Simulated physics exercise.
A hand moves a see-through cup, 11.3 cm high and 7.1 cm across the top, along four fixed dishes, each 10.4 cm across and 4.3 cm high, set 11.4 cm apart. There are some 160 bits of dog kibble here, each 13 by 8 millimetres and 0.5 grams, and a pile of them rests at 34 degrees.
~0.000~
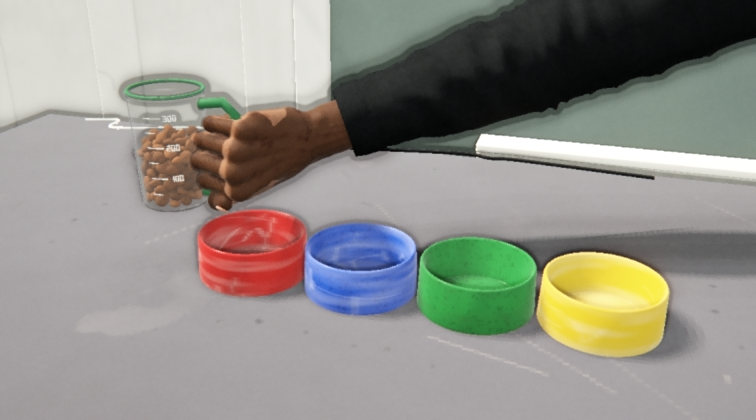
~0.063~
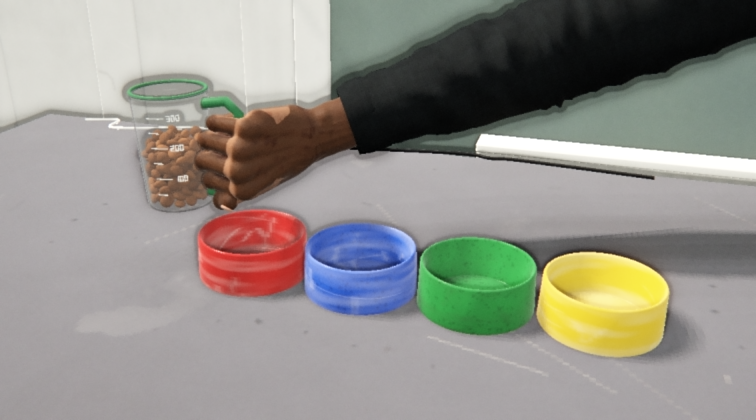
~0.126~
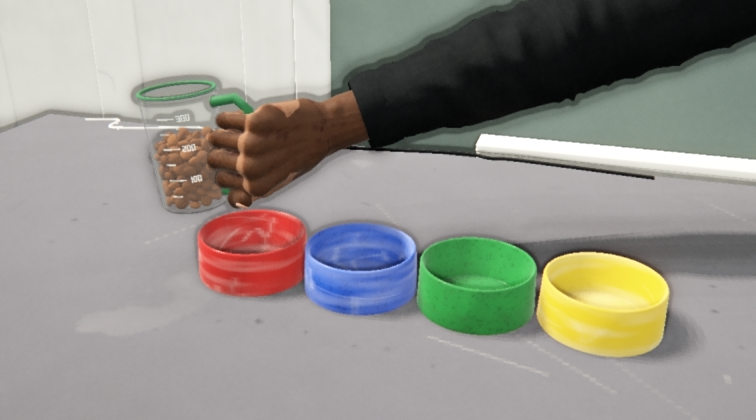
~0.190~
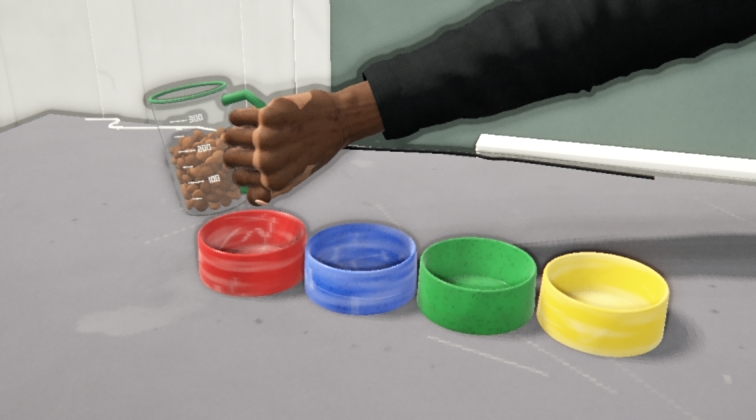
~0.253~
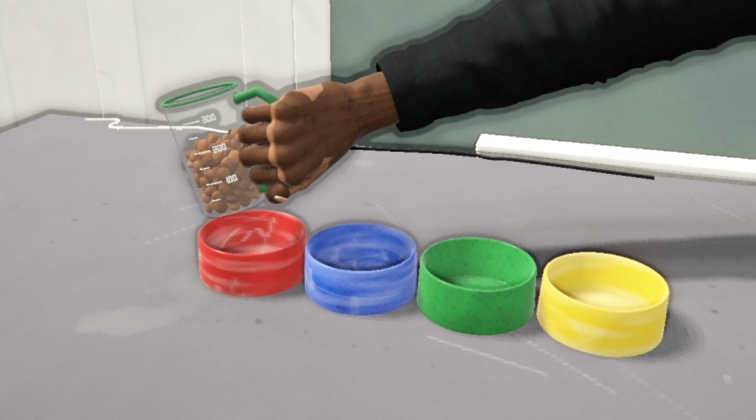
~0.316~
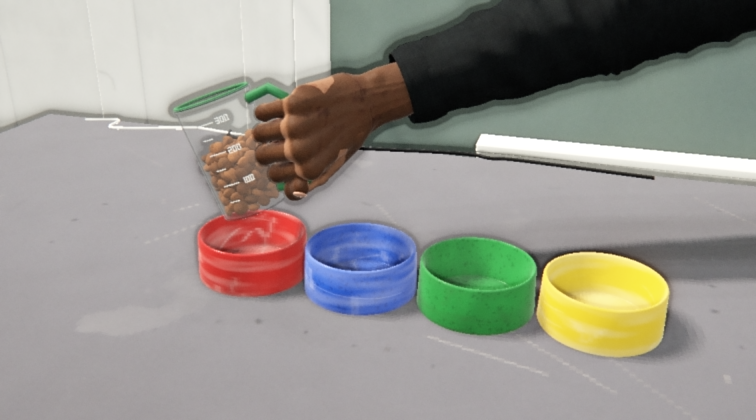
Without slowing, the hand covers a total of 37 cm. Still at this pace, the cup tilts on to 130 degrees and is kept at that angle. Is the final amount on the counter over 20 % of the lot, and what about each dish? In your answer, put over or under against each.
Red - under; blue - under; green - over; yellow - under; counter - under.
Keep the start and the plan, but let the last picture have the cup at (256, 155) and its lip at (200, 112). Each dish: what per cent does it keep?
Kept per dish: Red = 0, blue = 0, green = 100, yellow = 0.
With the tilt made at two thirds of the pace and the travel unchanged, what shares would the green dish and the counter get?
Shares - green: 100, counter: 0.
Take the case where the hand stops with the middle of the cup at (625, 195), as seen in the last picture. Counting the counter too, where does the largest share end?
Most goes to: Yellow.
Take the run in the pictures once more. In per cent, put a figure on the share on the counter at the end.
The figure is about 0 percent.
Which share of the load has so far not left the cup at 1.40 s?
Some 95 per cent.
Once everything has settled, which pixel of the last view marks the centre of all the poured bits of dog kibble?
Est. centre at rest: (470, 284) px.
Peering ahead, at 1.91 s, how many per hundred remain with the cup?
About 5 percent of the load.
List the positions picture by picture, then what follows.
In the first frame, cup at (171, 146), tilt 0 degrees, lip at (132, 86), moved 0.0 cm; middle of the pieces at (173, 169); red dish at (253, 232); blue dish at (361, 247); green dish at (478, 263); yellow dish at (605, 280).
In the second frame, cup at (175, 146), tilt 1 degrees, lip at (135, 87), moved 0.4 cm; middle of the pieces at (178, 169).
In the third frame, cup at (187, 148), tilt 5 degrees, lip at (144, 91), moved 1.7 cm; middle of the pieces at (191, 171).
In the fourth frame, cup at (203, 149), tilt 10 degrees, lip at (156, 96), moved 3.4 cm; middle of the pieces at (208, 173).
In the fifth frame, cup at (218, 151), tilt 15 degrees, lip at (168, 101), moved 5.1 cm; middle of the pieces at (226, 174).
In the sixth frame, cup at (234, 153), tilt 20 degrees, lip at (181, 107), moved 6.8 cm; middle of the pieces at (243, 176); red dish at (253, 232); blue dish at (361, 247); green dish at (478, 263); yellow dish at (605, 280). The cup turns about 80 degrees a second and travels 26 cm a second.
Then, at 0.96 s, tilt 71 degrees; cup holds 100 %.
After 1.40 s, tilt 106 degrees; cup holds 95 %, green 5 %.
After 1.91 s, tilt 130 degrees; cup holds 5 %, green 95 %.
At rest (2.5 s), red 0 %, blue 0 %, green 100 %, yellow 0 %, counter 0 %.
